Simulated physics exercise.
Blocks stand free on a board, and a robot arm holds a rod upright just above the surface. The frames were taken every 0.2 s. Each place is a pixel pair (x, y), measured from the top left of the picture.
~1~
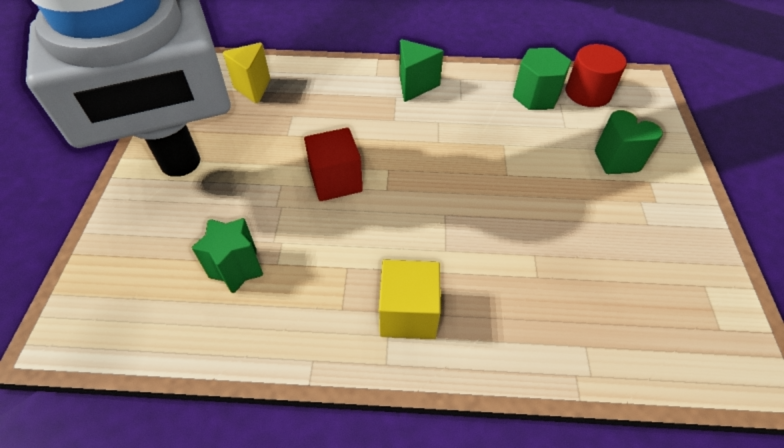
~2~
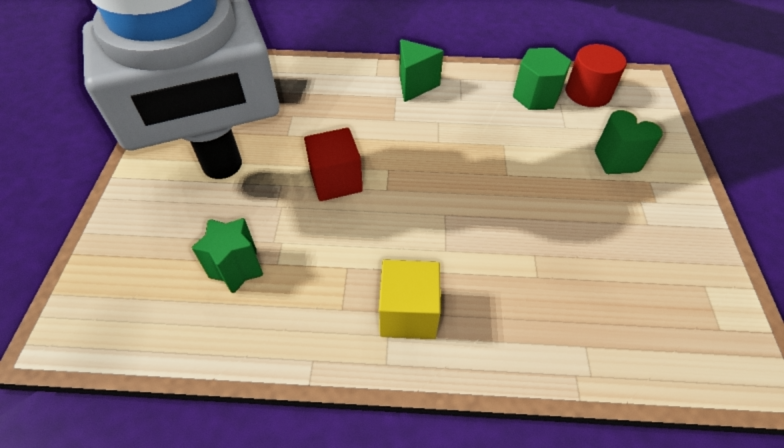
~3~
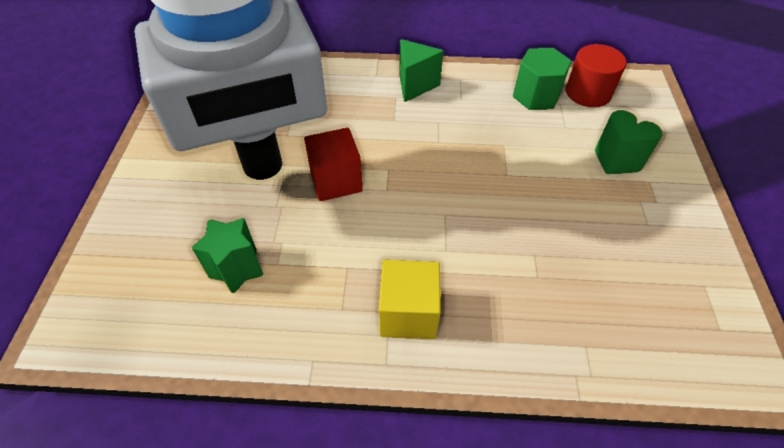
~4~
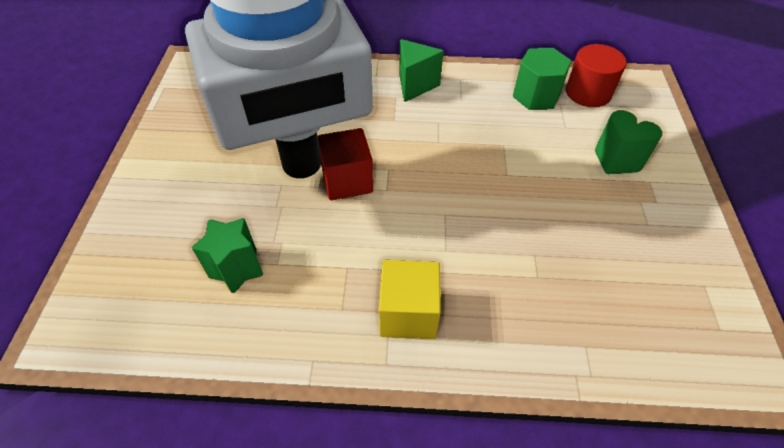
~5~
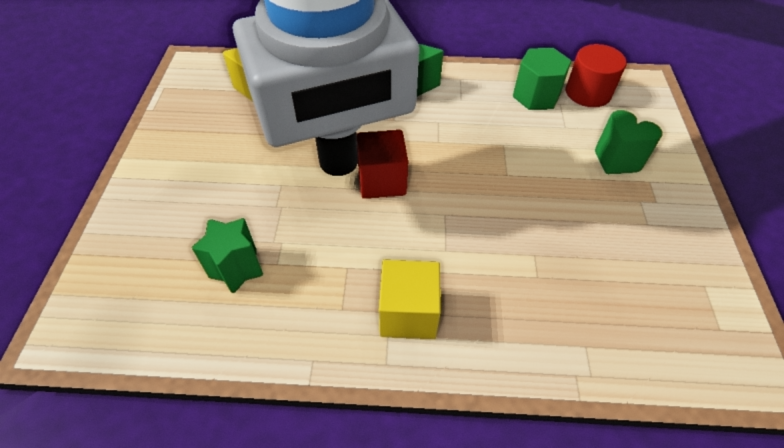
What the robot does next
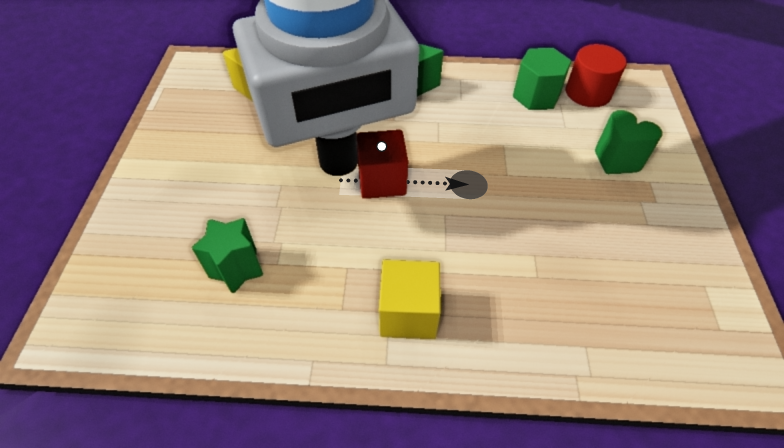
On a wooden board, a robot arm moving its black rod rightward, meeting a red cube and pushing it to the right.
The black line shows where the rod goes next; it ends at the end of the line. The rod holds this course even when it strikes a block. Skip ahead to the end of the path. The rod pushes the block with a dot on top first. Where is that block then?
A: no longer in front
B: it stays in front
Answer: B.
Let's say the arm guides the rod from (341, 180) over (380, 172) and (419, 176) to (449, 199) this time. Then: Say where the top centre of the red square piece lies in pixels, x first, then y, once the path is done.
I expect it at (499, 160).
The drawn path runs from (341, 180) to (469, 184); the dot is on the red square piece.
The first path, step by step. One third of the way, rod (384, 164); red square piece (429, 148).
Two thirds of the way, rod (429, 165); red square piece (475, 151).
At the end, rod (472, 167); red square piece (520, 153).
